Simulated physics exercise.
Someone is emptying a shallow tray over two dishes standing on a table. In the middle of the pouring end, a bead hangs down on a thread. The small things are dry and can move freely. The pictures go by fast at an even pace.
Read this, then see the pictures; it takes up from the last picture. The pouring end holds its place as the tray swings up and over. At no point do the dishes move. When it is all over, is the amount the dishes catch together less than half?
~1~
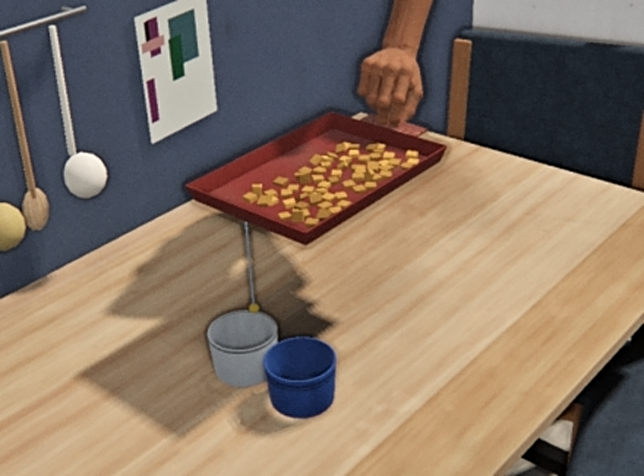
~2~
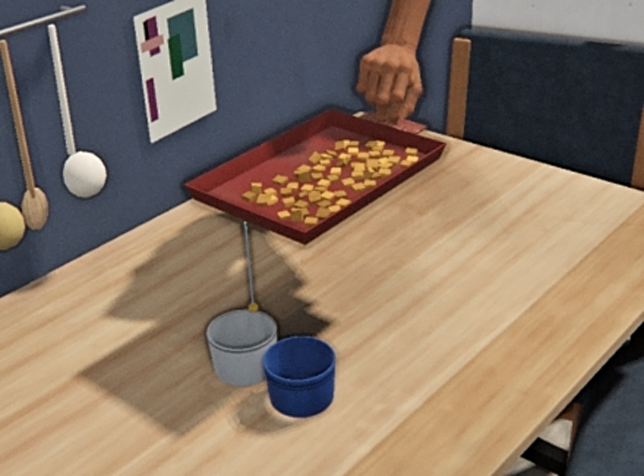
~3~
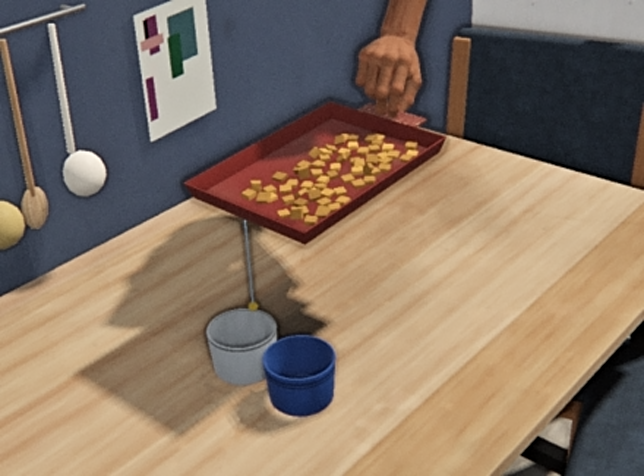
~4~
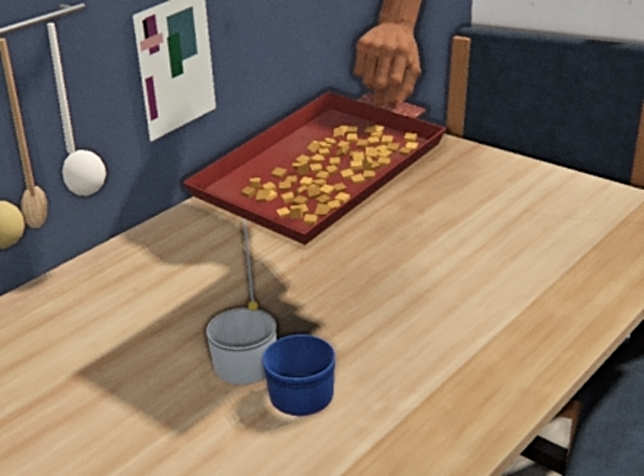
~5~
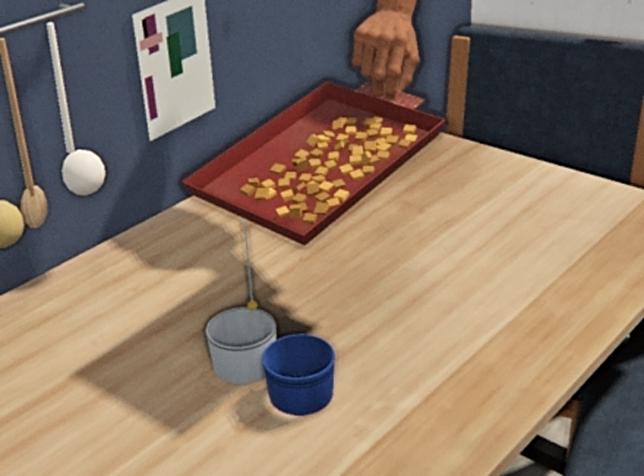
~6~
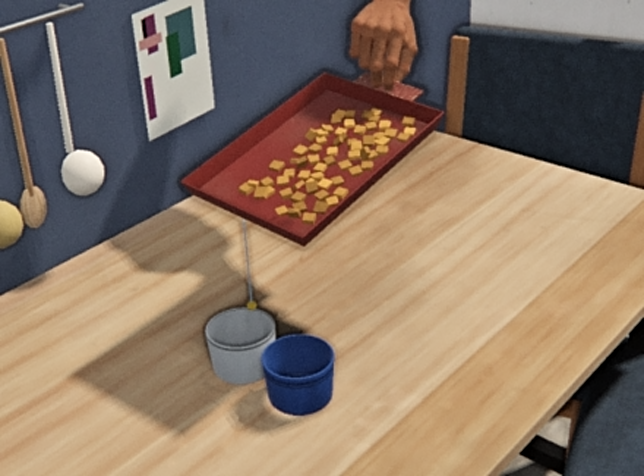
No, mostly caught.
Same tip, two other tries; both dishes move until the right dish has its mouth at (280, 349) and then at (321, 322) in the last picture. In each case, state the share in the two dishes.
The first try gives 70 per cent, the second 0 per cent.
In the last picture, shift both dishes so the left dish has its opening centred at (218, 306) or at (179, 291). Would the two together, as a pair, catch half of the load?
Taking the places in turn, it's shy of half and then shy of half.
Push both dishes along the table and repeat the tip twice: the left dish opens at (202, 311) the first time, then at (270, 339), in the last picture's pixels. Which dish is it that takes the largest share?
It comes out as the one to the right in the first try and the one to the left in the second.
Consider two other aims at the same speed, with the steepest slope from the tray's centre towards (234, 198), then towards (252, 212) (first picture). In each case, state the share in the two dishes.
Shares, approx.: 0 %, then 30 %.
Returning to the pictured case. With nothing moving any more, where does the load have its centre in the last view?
I'd place the middle at about (293, 388).
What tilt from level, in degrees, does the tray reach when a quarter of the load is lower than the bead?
Angle: Approx. 100 degrees.
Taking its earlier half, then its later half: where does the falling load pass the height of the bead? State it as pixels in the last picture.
(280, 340), then (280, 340).
Just after the last frame, tray tipped steeply; every one on the tray.
A moment on, tray tipped right over; the larger part on the tray; about a tenth in the right dish; just a few in the left dish; about a tenth in the air.
Further on, tray tipped past a quarter turn; roughly two thirds in the right dish; roughly a quarter in the left dish; about a tenth outside both.
When it is over, tray tipped past a quarter turn; roughly two thirds in the right dish; roughly a quarter in the left dish; about a tenth outside both.
